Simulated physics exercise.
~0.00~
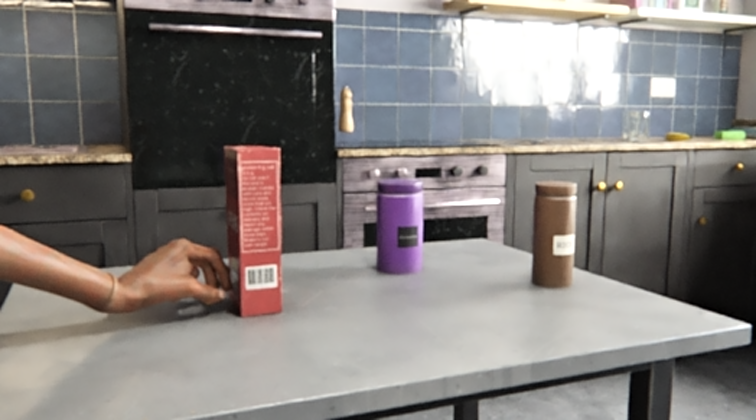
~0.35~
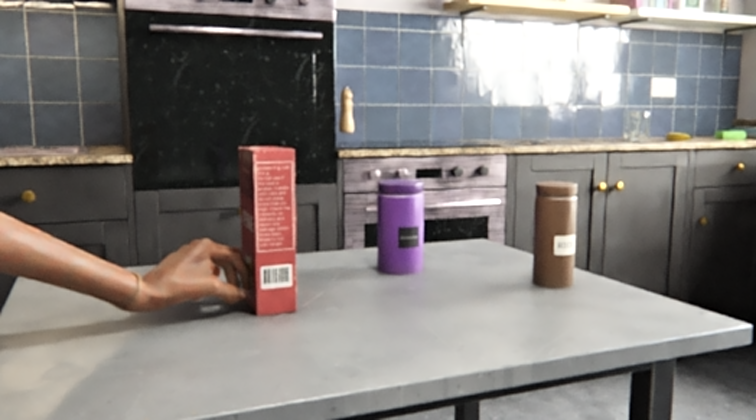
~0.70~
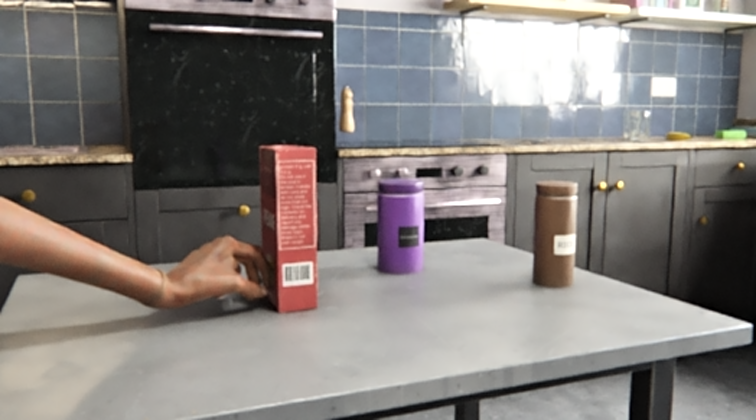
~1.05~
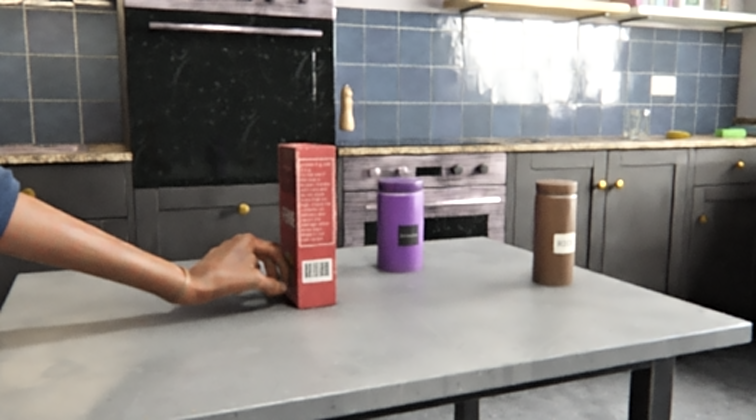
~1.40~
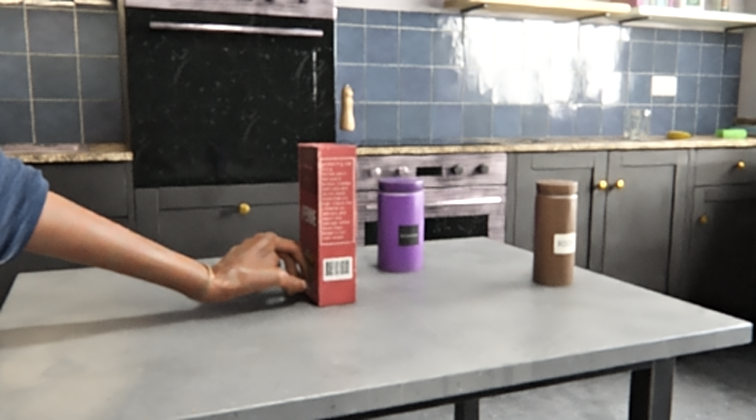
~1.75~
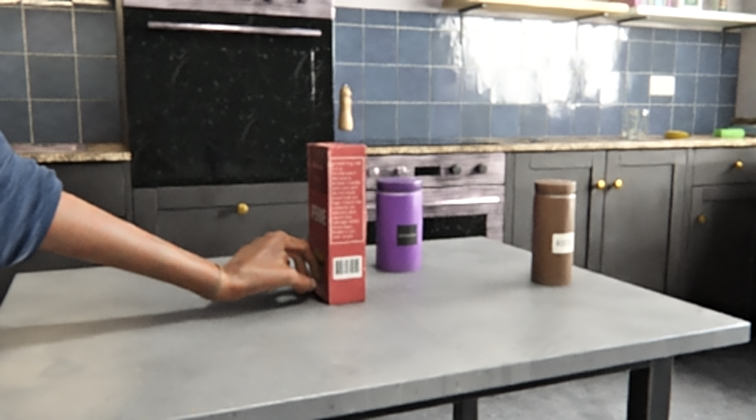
The clip opens on a grey table in a kitchen, where a tall red packet stands upright on the left, with a purple jar and a brown jar further right. A hand reaching in from the left rests its fingers low against the packet's side. It pushes the packet steadily to the right, and the packet slides upright across the tabletop while the arm follows. The packet draws close to the purple jar, and its movement becomes smaller. It ends standing upright just left of the purple jar, the hand still beside it and both jars still in place.
